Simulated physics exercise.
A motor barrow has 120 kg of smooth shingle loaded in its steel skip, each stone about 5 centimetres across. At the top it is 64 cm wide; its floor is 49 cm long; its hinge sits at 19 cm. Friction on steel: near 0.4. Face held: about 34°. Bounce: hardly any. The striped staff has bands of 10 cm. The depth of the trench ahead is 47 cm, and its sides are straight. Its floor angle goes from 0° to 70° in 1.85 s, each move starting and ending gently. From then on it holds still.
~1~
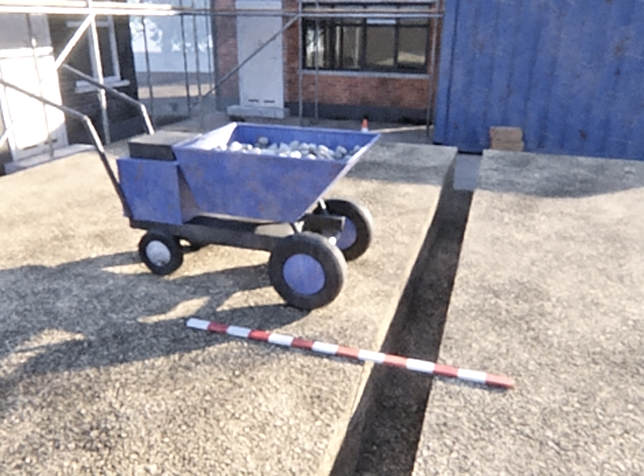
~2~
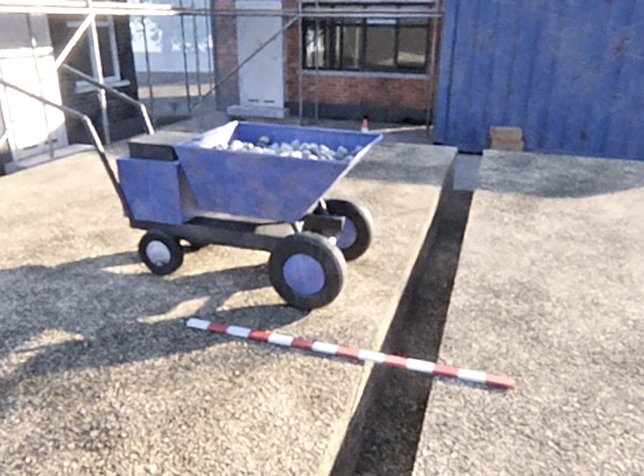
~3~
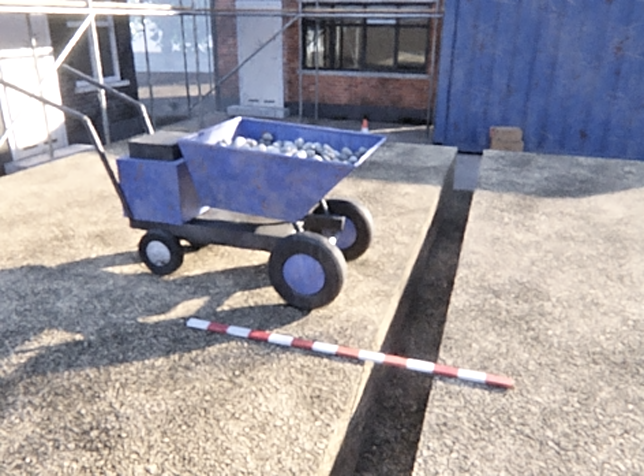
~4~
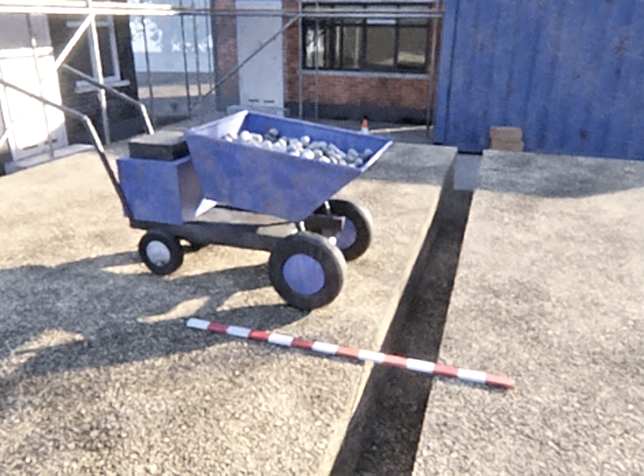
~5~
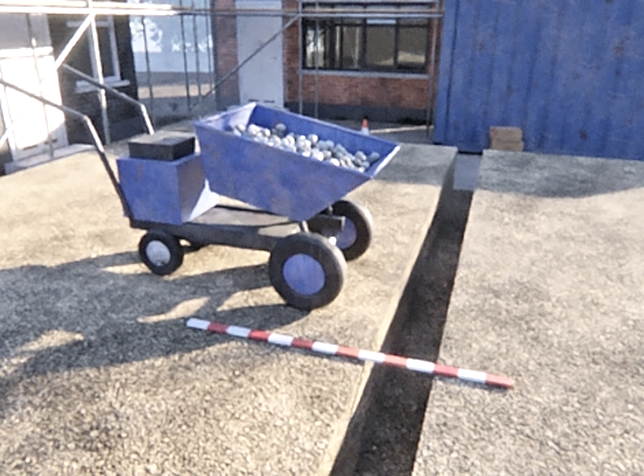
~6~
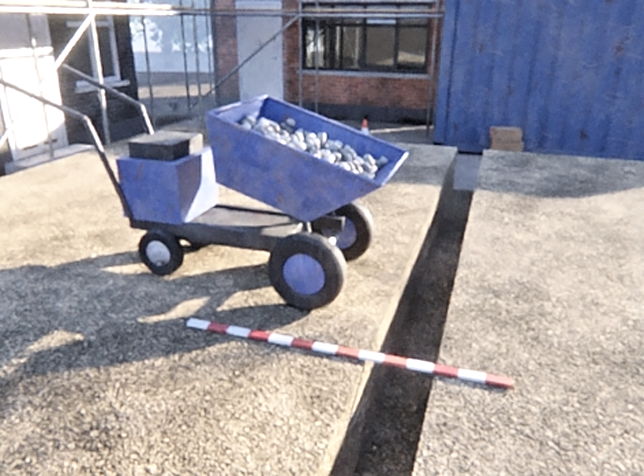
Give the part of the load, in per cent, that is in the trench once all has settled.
Close to 28 in a hundred.
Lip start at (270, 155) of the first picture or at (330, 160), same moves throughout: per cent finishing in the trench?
Around 95 and then 50 percent.
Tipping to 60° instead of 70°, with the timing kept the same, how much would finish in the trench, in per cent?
Some 40 in a hundred, I'd say.
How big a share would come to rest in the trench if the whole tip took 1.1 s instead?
Close to 25 per cent then.
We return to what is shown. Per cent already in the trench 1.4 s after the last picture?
Some 5 per cent of the load by that point.
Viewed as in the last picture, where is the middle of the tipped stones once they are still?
Somewhere around (491, 304) in the last picture.
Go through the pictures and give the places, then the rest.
In the first frame, the skip is at 0°, its lip at (347, 164); the top of the load is at (321, 152).
The second frame shows lip at (349, 165), floor tilted 1°, highest stones at (304, 150).
In the third frame, the skip is at 3°, its lip at (354, 167); the top of the load is at (270, 145).
The fourth frame shows lip at (362, 171), floor tilted 7°, highest stones at (256, 139).
In the fifth frame, the skip is at 12°, its lip at (371, 178); the top of the load is at (255, 131).
In the sixth frame, the skip is at 17°, its lip at (382, 186); the top of the load is at (262, 125).
Then, 0.8 s after the last picture the floor is at 59°, 99 % in the skip, 1 % in the trench; the foremost stones are at (451, 254).
Then, 1.4 s after the last picture the floor is at 70°, 38 % in the skip, 5 % in the trench, 57 % past the trench; the foremost stones are at (602, 325).
Then, 1.7 s after the last picture the floor is at 70°, 13 % in the skip, 13 % in the trench, 74 % past the trench; the foremost stones are past the picture's edge.
Then, 3.7 s after the last picture the floor is at 70°, 0 % in the skip, 28 % in the trench, 72 % past the trench; the foremost stones are past the picture's edge.
